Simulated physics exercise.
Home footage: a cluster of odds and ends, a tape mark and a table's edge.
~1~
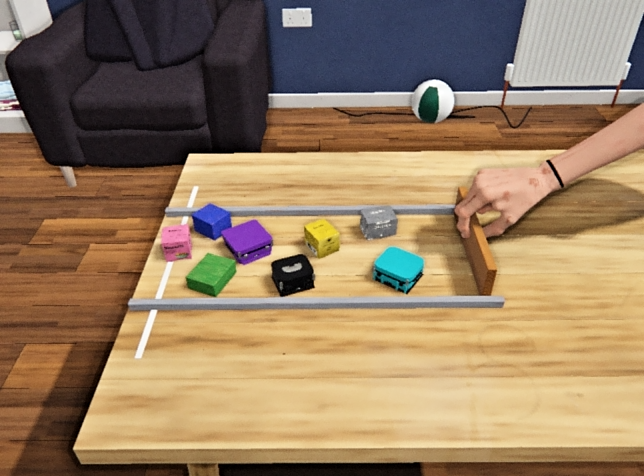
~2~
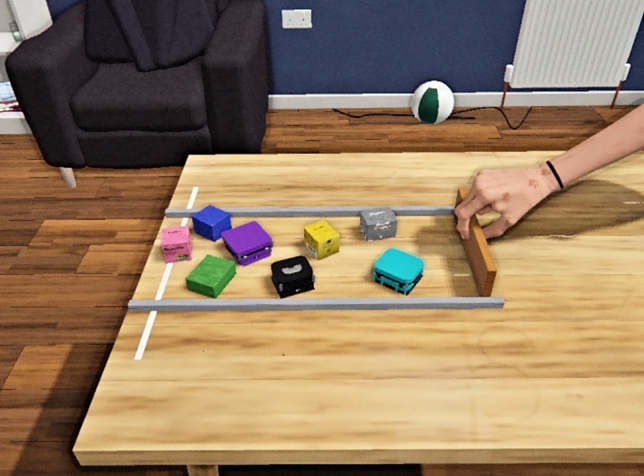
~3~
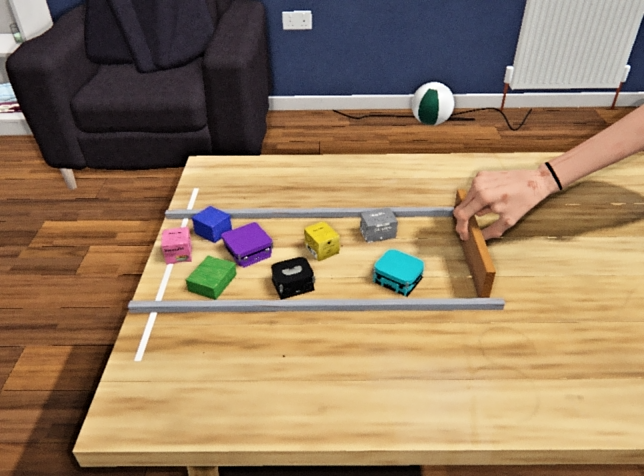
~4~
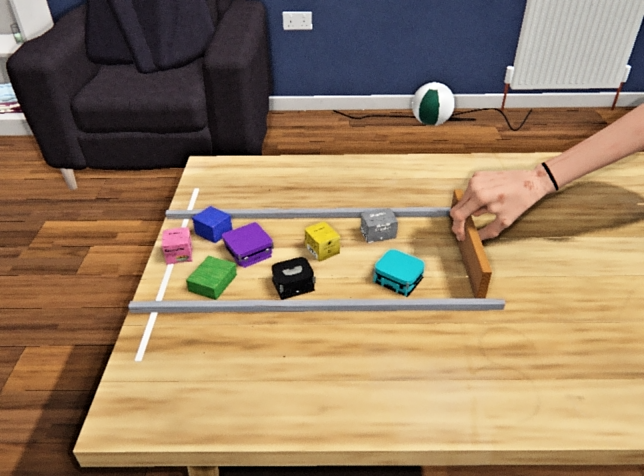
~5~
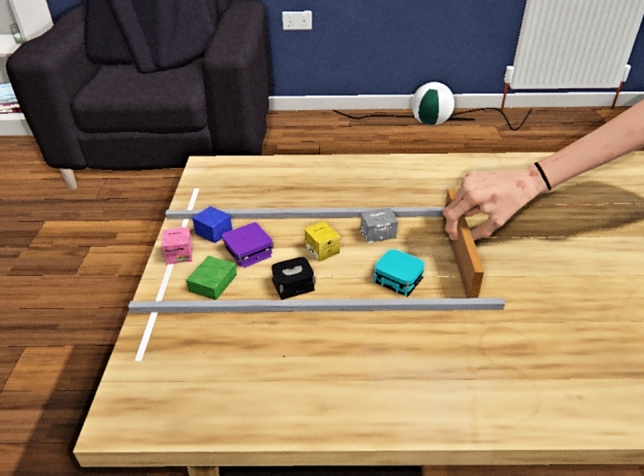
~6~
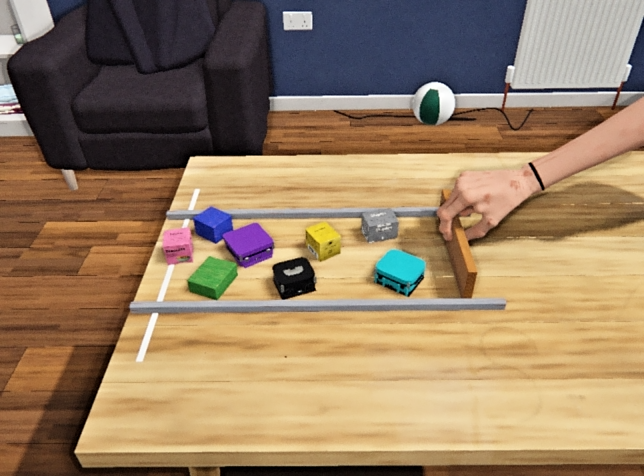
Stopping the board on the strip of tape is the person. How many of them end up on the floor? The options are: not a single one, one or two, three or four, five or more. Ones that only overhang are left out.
Answer: Five or more.
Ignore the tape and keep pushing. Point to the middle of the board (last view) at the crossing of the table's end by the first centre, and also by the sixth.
At (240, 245) for the first, at (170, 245) for the sixth.
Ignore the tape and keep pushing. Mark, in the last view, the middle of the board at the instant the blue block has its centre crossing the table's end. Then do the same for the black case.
First near (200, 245), second near (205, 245).
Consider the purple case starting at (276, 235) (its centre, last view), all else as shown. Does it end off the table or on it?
That one drops down.
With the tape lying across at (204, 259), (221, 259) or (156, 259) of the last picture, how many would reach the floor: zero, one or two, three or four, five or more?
So in that order I'd say 1 or 2; 1 or 2; 5 or more.
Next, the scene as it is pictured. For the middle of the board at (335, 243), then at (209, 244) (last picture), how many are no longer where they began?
Tally: First 4; then 8.
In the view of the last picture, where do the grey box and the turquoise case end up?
Roughly at (165, 223) and at (142, 284), in that order.
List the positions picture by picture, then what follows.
The first frame shows pink box (177, 243); blue block (212, 222); green block (212, 275); board (473, 239); tape (173, 256).
The second frame shows blue block (212, 223); purple case (248, 244).
The third frame shows green block (212, 277); black case (293, 278).
The fourth frame shows pink box (178, 246); yellow box (322, 241).
The fifth frame shows blue block (213, 224); turquoise case (399, 272).
The sixth frame shows pink box (179, 246); blue block (213, 225); green block (213, 277); board (455, 241); tape (174, 259).
Early on, none off yet; pink box at rest near (179, 246); blue block at rest near (213, 225); green block at rest near (213, 277).
A while later, none off yet; pink box at rest near (179, 246); blue block at rest near (213, 225); green block travelled a little near (192, 280).
Further along, one off so far; pink box leaning well over near (132, 260); blue block travelled about its own width near (171, 226); green block in the air near (127, 348).
Finally, the number that fall off is five or more; lost, black case, purple case, green block, blue block and pink box.
